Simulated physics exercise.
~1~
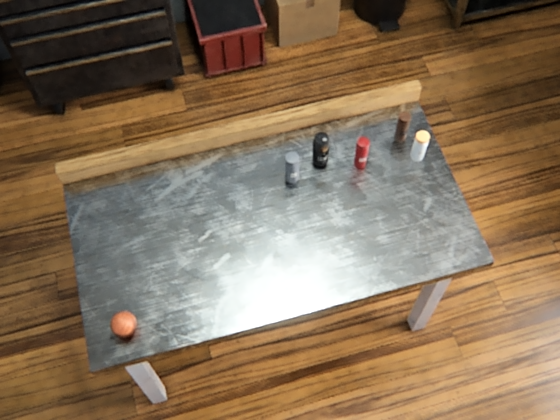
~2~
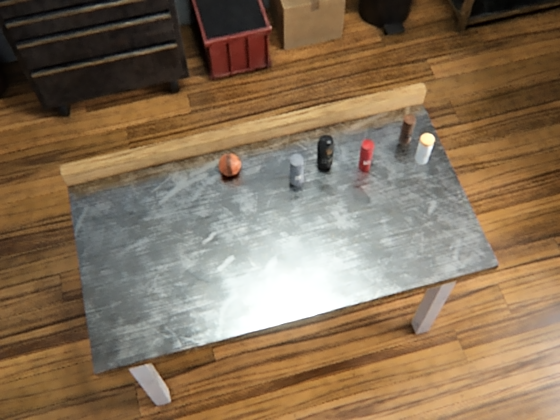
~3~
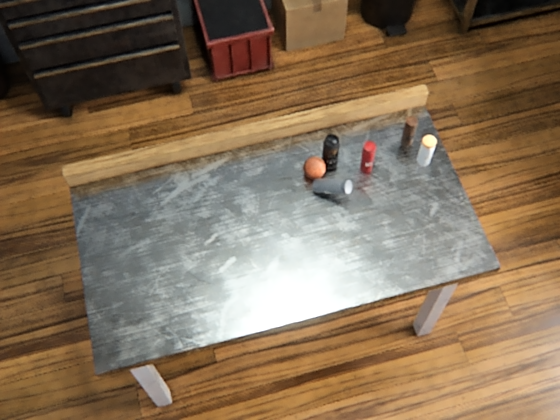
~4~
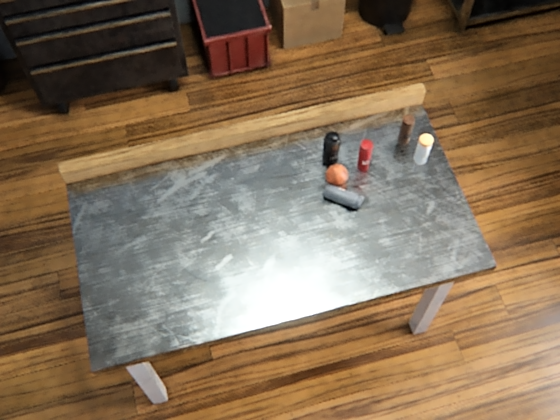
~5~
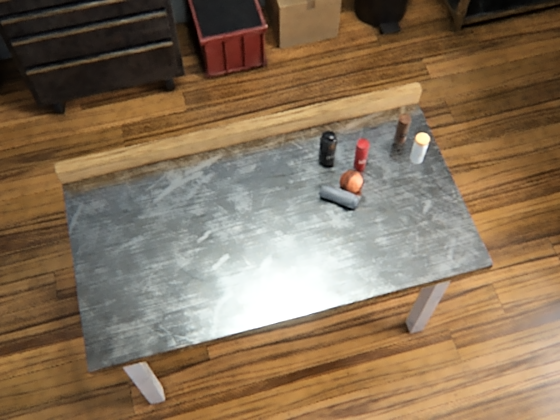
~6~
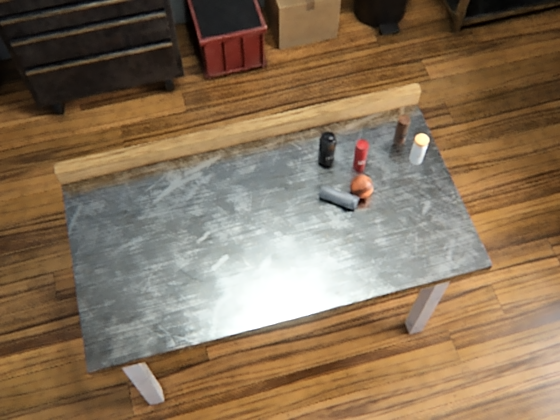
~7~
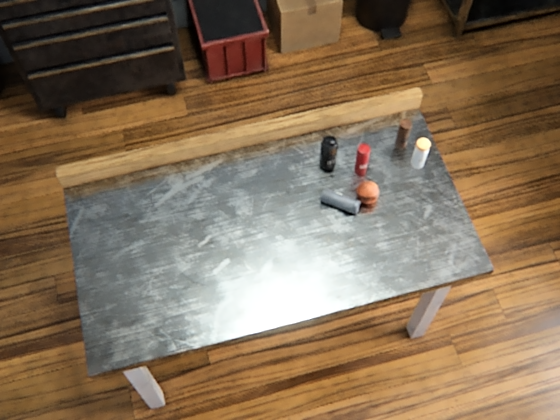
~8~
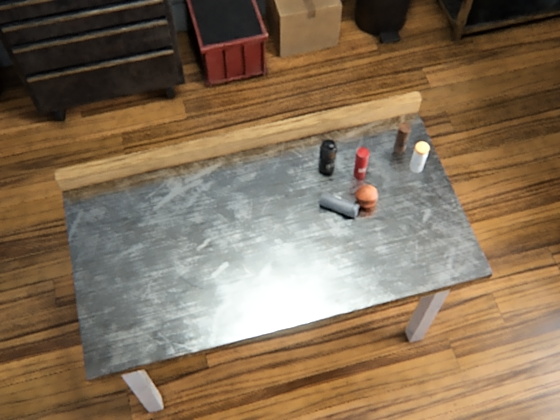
Orange ball rebounding off the rail along a table's far edge, toppling a grey shaker and stopping beside it among upright containers.
